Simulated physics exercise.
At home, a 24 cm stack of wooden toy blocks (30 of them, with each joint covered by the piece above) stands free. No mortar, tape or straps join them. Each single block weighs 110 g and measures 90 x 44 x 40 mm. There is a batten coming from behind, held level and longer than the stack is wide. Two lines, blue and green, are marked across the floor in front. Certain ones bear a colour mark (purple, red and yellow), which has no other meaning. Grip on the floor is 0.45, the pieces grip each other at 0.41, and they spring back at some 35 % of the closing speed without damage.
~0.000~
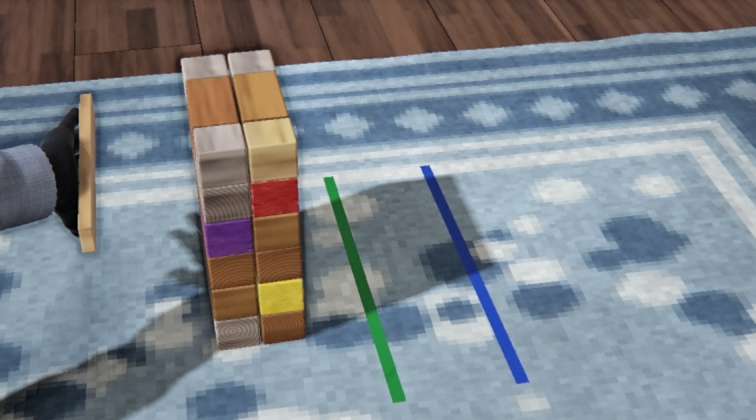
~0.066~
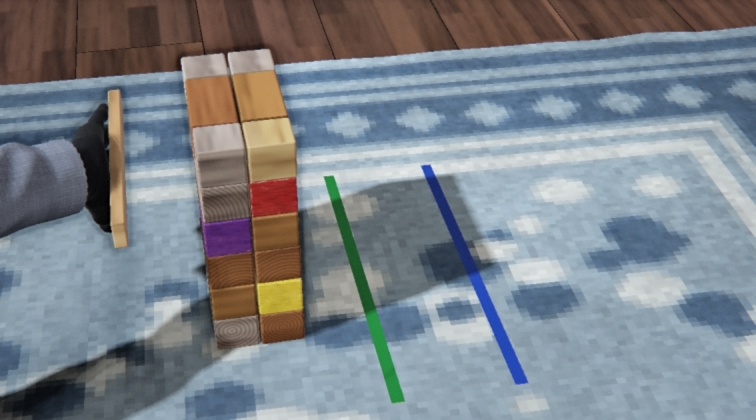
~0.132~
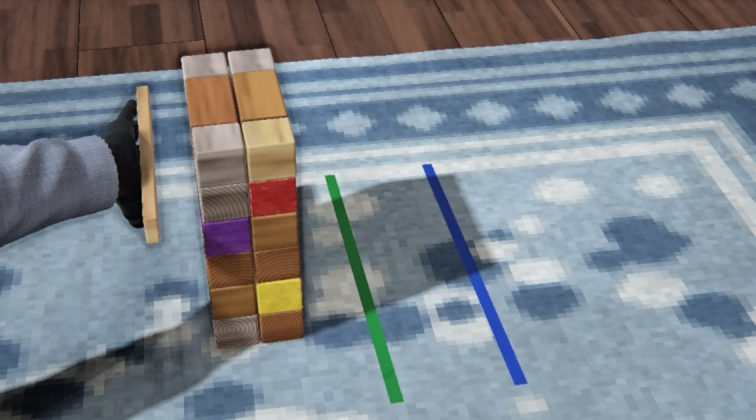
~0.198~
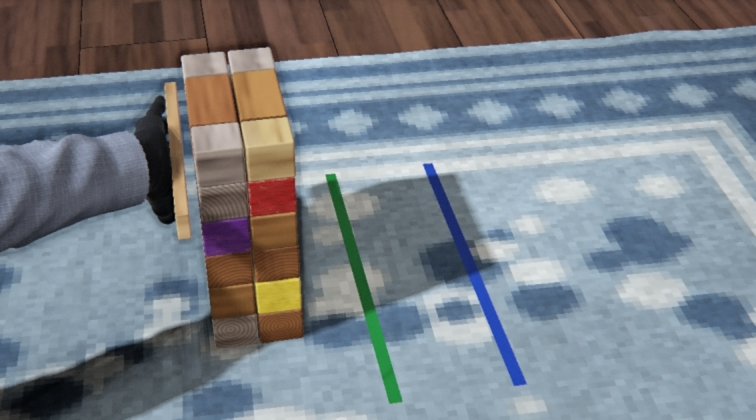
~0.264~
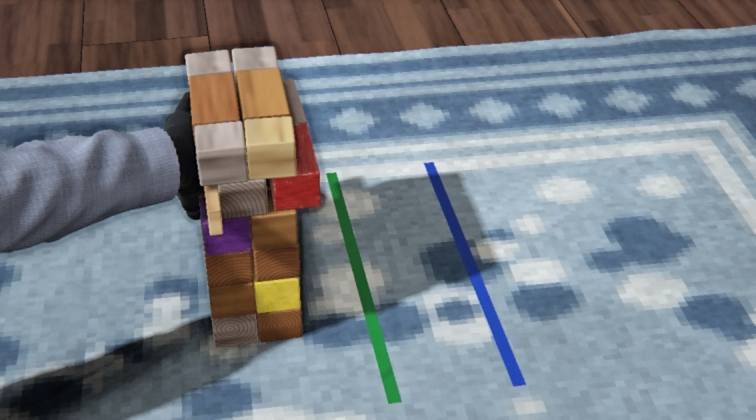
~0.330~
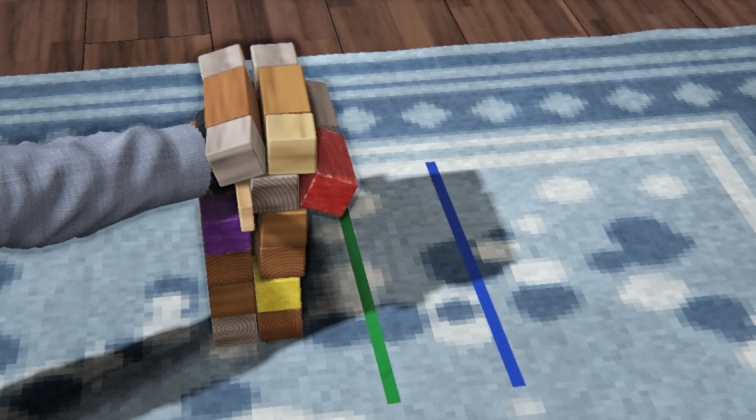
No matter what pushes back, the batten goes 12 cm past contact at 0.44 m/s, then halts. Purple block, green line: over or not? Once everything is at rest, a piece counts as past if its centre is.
Not over.
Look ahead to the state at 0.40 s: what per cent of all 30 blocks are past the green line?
By then, 0 per cent.
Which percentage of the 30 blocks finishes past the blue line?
Share past the line: Some 25 %.
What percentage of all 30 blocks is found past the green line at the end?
About 45 per cent.
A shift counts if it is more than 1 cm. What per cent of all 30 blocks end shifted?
Shifted fraction is 60 per cent.
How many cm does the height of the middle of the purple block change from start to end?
At the end it is roughly 0 cm lower than at the start.
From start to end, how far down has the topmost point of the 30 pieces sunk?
8 cm.
After 0.40 s, none of the 30 blocks past the green line, 18 disturbed; purple block unmoved; red block on its side.
After 0.52 s, 7 of the 30 blocks past the green line; purple block unmoved; red block upside down.
After 0.64 s, 12 of the 30 blocks past the green line; purple block unmoved; red block on its side.
After 0.86 s, 13 of the 30 blocks past the green line; purple block unmoved; red block on its side.
In the end (1.4 s), 13 of the 30 blocks past the green line; purple block unmoved; red block on its side; yellow block unmoved. From the last view, middles, purple block near (225, 224), red block near (504, 273).
